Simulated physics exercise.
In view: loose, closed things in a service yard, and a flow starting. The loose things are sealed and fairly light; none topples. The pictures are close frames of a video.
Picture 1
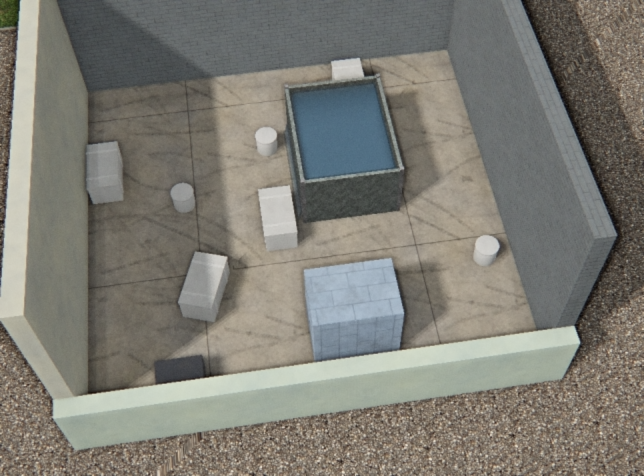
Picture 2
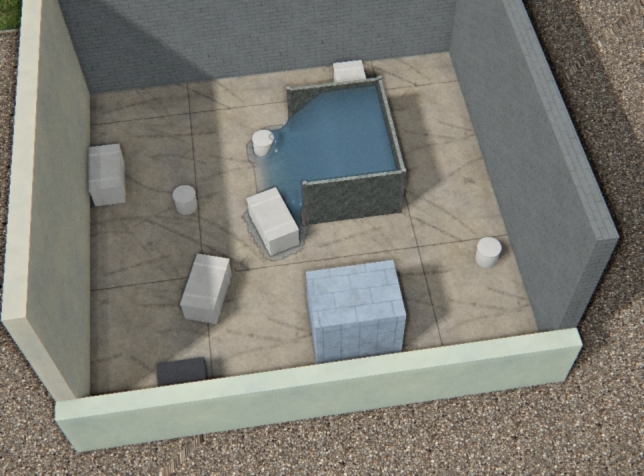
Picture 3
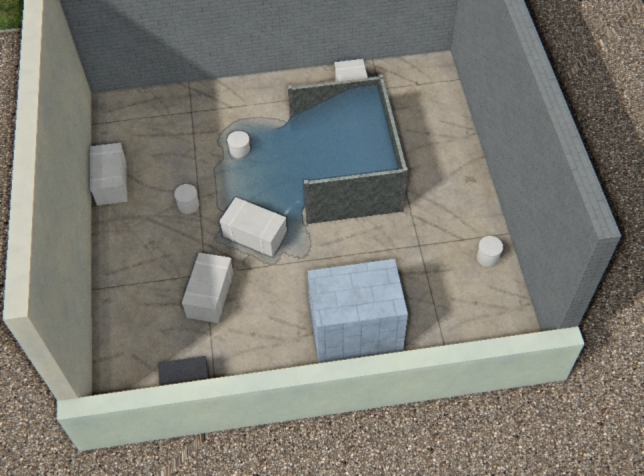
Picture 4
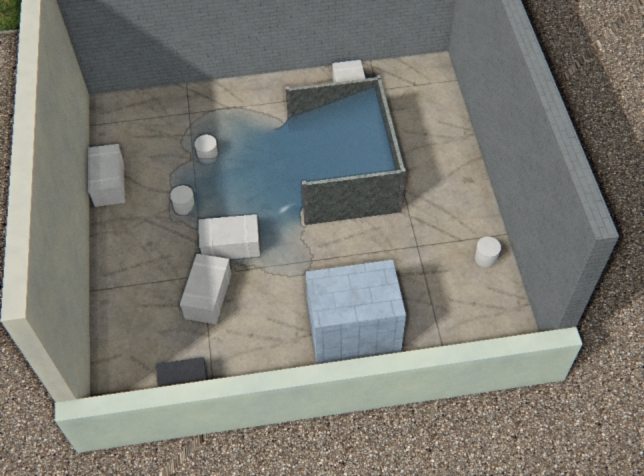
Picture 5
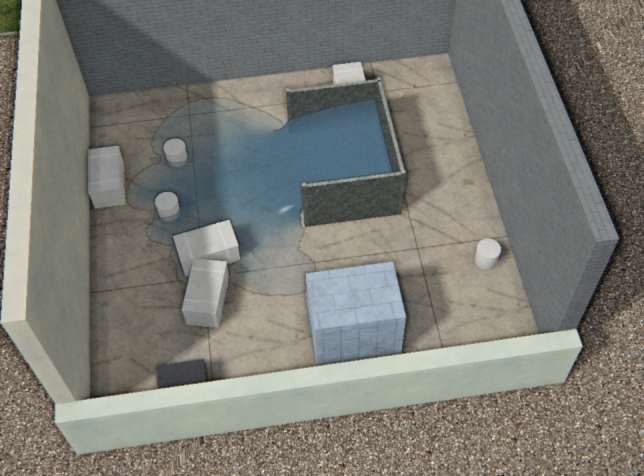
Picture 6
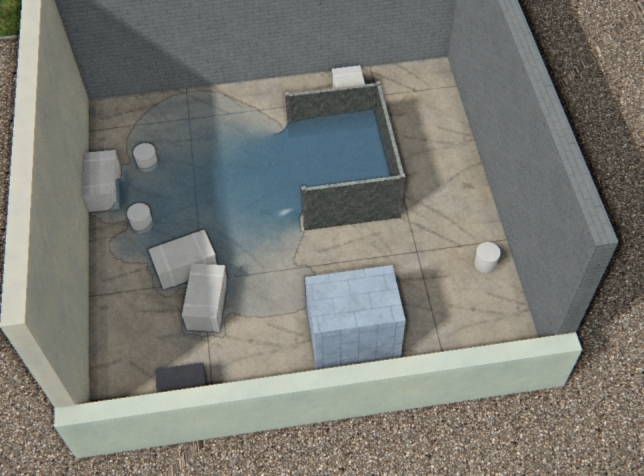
Walled yard with a raised water tank opening on its left side, water spreading leftward across paving and pushing pale blocks and cylinders along.
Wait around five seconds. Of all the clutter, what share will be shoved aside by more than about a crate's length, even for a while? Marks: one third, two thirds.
Share: Two thirds or above.
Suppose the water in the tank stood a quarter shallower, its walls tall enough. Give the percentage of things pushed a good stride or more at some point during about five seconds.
Some 90 per cent.
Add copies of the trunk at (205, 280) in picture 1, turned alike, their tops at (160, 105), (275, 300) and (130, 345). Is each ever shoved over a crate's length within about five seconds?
In turn: Shifted that much, moved that far, moved that far.
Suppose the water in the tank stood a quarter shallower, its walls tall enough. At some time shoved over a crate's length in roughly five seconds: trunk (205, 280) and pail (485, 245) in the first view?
In turn: Shifted that much, short of that.
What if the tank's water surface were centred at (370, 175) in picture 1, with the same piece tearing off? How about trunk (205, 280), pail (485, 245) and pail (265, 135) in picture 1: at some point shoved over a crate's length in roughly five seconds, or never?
In that order: Moved that far, short of that, less than that.
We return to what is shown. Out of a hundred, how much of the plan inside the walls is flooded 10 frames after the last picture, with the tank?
Close to 55 %.
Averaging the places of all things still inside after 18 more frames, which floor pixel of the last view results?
Roughly at (264, 246).
A moment on, 3 of 8 are well off their spots; 1 afloat.
Next, 4 of 8 are well off their spots; 5 afloat.
Later, 5 of 8 are well off their spots; 5 afloat.
In the end, 7 of 8 are well off their spots, and 7 have been at some point; 5 afloat.
